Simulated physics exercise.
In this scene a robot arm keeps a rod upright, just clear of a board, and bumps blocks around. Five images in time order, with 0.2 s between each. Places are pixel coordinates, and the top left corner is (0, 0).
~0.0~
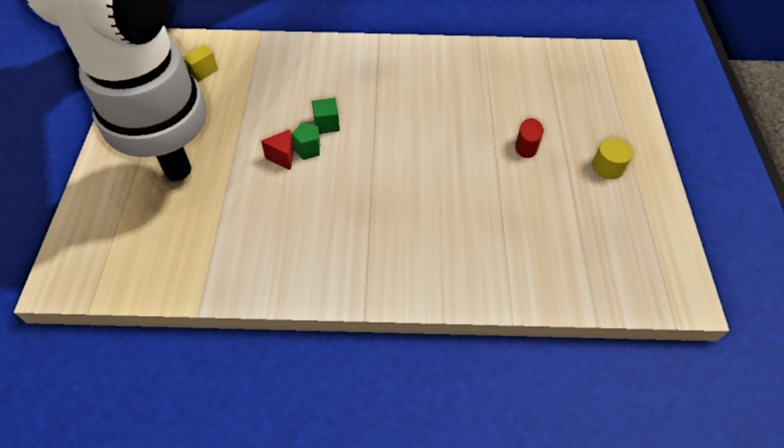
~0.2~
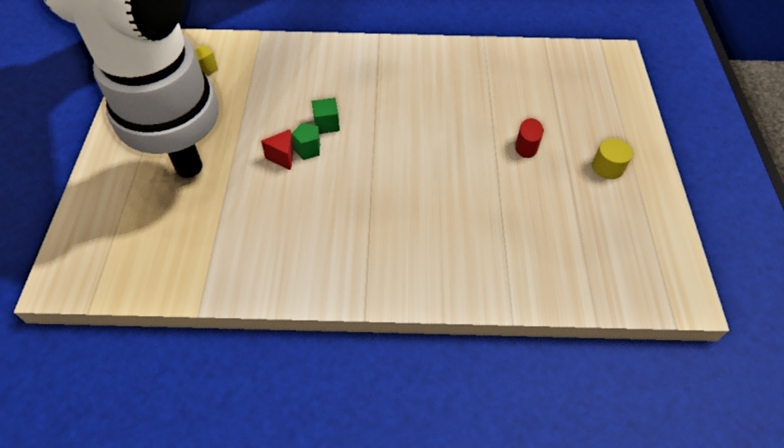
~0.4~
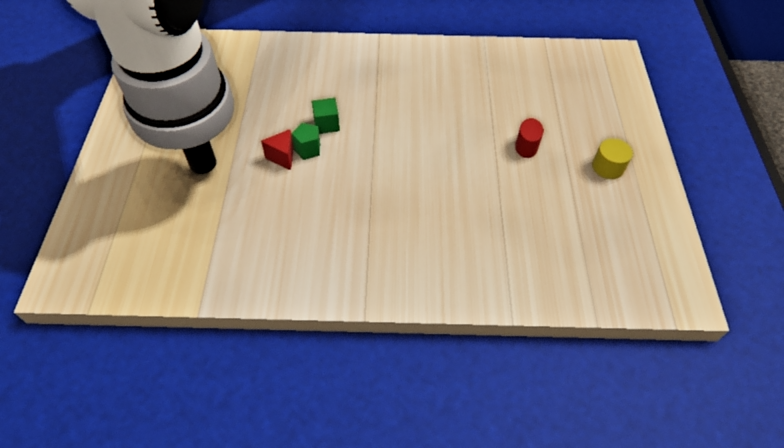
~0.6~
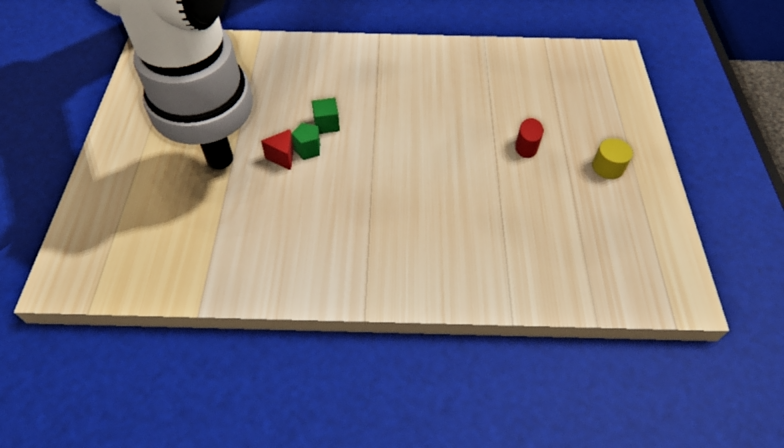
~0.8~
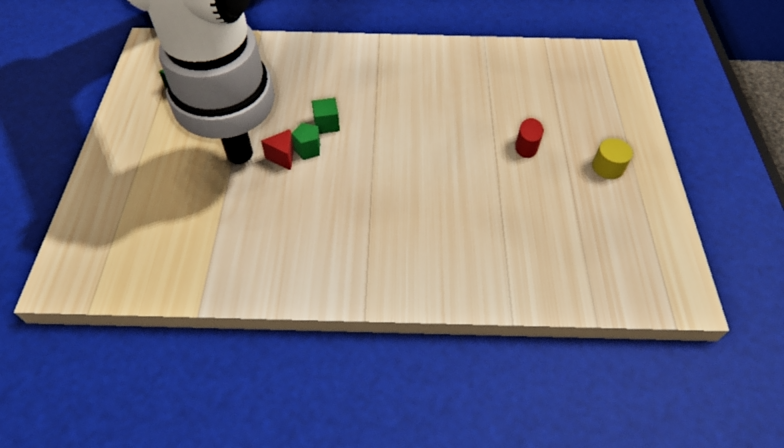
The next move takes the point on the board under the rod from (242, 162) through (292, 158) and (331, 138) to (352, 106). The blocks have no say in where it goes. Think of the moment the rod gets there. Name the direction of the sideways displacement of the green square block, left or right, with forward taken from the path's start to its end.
Its shift is leftward.
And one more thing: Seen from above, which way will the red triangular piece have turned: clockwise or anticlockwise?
Clockwise.
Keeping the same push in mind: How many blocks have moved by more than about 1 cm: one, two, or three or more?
Moved: 3 or more.
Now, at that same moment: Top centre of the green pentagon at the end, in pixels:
At pixel (391, 111).
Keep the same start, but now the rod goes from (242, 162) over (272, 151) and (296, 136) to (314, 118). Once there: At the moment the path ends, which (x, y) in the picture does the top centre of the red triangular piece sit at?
It is going to be at (328, 122).
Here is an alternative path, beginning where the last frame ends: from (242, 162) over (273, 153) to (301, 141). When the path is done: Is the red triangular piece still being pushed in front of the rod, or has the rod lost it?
It keeps leading.
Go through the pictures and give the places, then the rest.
Rod tip (178, 171); block tops, red triangular piece (279, 141); green pentagon (306, 132); green square block (325, 107), in the first picture.
Rod (189, 168); blocks unchanged, in the second picture.
Rod (203, 164); blocks unchanged, in the third picture.
Rod (220, 160); blocks unchanged, in the fourth picture.
Rod (240, 154); red triangular piece (279, 141); green pentagon (306, 132); green square block (325, 107), in the fifth picture.
The first path, step by step. One third of the way, rod (290, 150); red triangular piece (319, 131), turned 25° anticlockwise; green pentagon (339, 124), turned 15° clockwise.
Two thirds of the way, rod (331, 129); red triangular piece (361, 115); green pentagon (382, 112), turned 30° clockwise; green square block (326, 102).
At the end, rod (351, 99); red triangular piece (371, 99), turned 65° clockwise; green pentagon (391, 111), turned 65° clockwise; green square block (325, 86), turned 55° anticlockwise.
